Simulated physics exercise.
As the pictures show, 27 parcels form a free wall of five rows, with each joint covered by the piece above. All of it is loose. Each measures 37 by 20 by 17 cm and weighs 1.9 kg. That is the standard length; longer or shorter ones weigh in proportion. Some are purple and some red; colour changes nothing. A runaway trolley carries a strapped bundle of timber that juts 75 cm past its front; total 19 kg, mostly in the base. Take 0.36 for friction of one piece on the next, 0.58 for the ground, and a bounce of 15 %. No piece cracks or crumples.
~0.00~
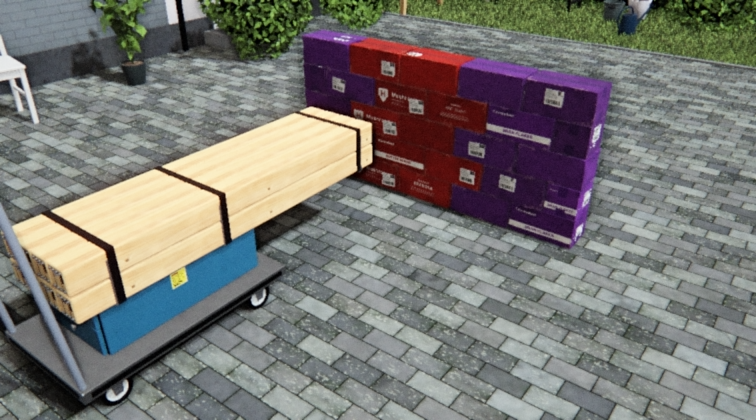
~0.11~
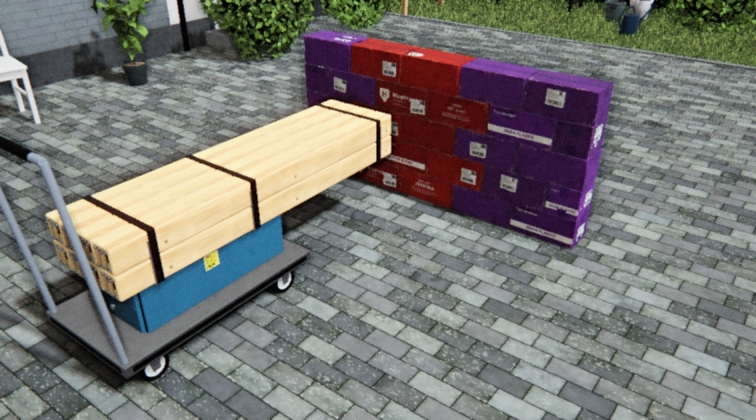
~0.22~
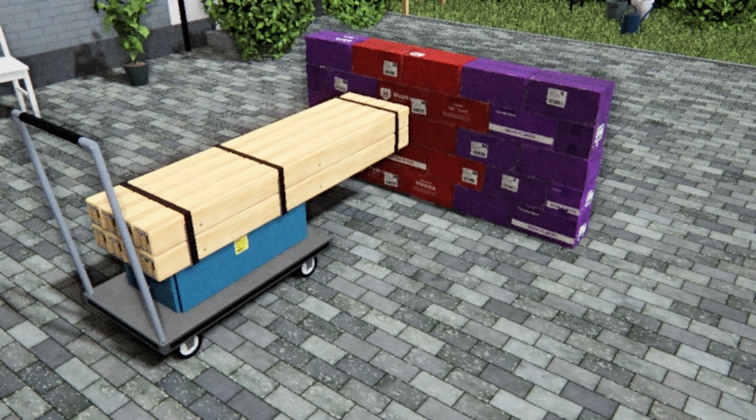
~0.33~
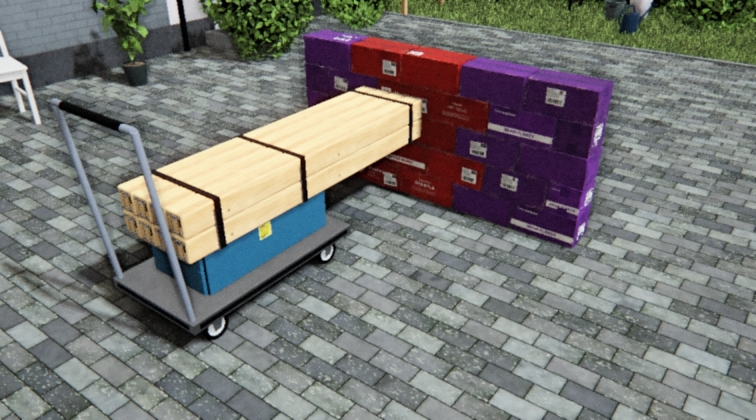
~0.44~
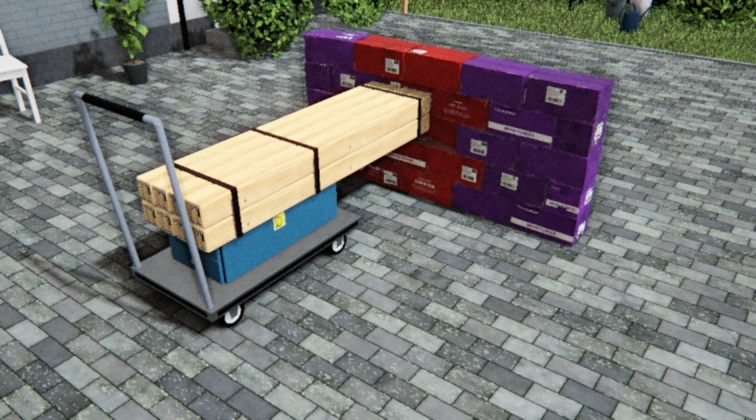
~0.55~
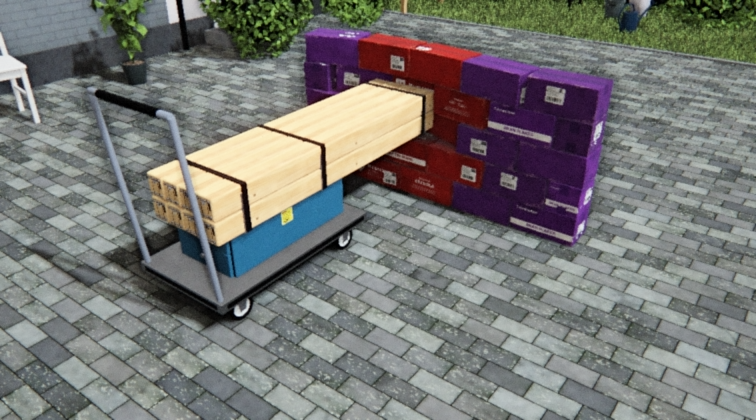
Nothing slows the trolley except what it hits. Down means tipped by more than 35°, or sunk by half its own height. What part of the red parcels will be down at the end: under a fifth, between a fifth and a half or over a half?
The part is more than a half.
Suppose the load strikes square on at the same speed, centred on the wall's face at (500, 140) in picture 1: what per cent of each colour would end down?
In that case purple 40, red 20 per cent.
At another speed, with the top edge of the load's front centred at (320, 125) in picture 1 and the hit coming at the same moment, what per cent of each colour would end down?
Then purple 20, red 50 per cent.
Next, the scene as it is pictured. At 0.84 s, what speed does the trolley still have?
About 0.1 m/s.
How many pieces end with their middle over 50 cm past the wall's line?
Roughly 4 of them.
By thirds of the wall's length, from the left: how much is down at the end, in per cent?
Left 40, middle 60, right 10 per cent.
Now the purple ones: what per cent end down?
Ending so: Purple 20 per cent.
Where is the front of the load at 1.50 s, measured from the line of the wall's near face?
About 25 cm past it.
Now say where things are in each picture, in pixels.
In the first frame (each place is the centre of the face we see best), load (366, 139) 44 cm short of the wall; top red parcel (427, 75); top purple parcel (325, 54); all as stacked.
Load (385, 130) 29 cm short of the wall; top red parcel (429, 75), in the second frame.
Load (403, 121) 13 cm short of the wall; top red parcel (430, 75), in the third frame.
Load (417, 114) 17 mm into the wall's line; top red parcel (429, 74); 3 have shifted, in the fourth frame.
Load (425, 108) 11 cm into the wall's line; top red parcel (431, 72) moved 26 mm; top purple parcel (328, 52) moved 17 mm; 8 have shifted, in the fifth frame.
Load (429, 105) 16 cm into the wall's line; top red parcel (434, 69) moved 8 cm; top purple parcel (331, 51) moved 40 mm; 11 have shifted, in the sixth frame.
By 0.84 s, load 22 cm past the wall's line, still rolling; none of the 10 red parcels down (0 of 27 in all colours); top red parcel tilted 17°; top purple parcel tilted 10°.
By 1.12 s, load 23 cm past the wall's line, stopped; 6 of the 10 red parcels down (9 of 27 in all colours); top red parcel tilted 58°, 21 cm lower; top purple parcel tilted 47°, 8 cm lower.
By 1.50 s, load 24 cm past the wall's line, stopped; 6 of the 10 red parcels down (9 of 27 in all colours); top red parcel upside down; top purple parcel tilted 63°, 65 cm lower.
When it is over (2.3 s), load 24 cm past the wall's line, stopped; 6 of the 10 red parcels down (9 of 27 in all colours); top red parcel on its side; top purple parcel on its side. That is 60 per cent. In pixels of the last frame, middles, top red parcel near (576, 128), top purple parcel near (359, 136).
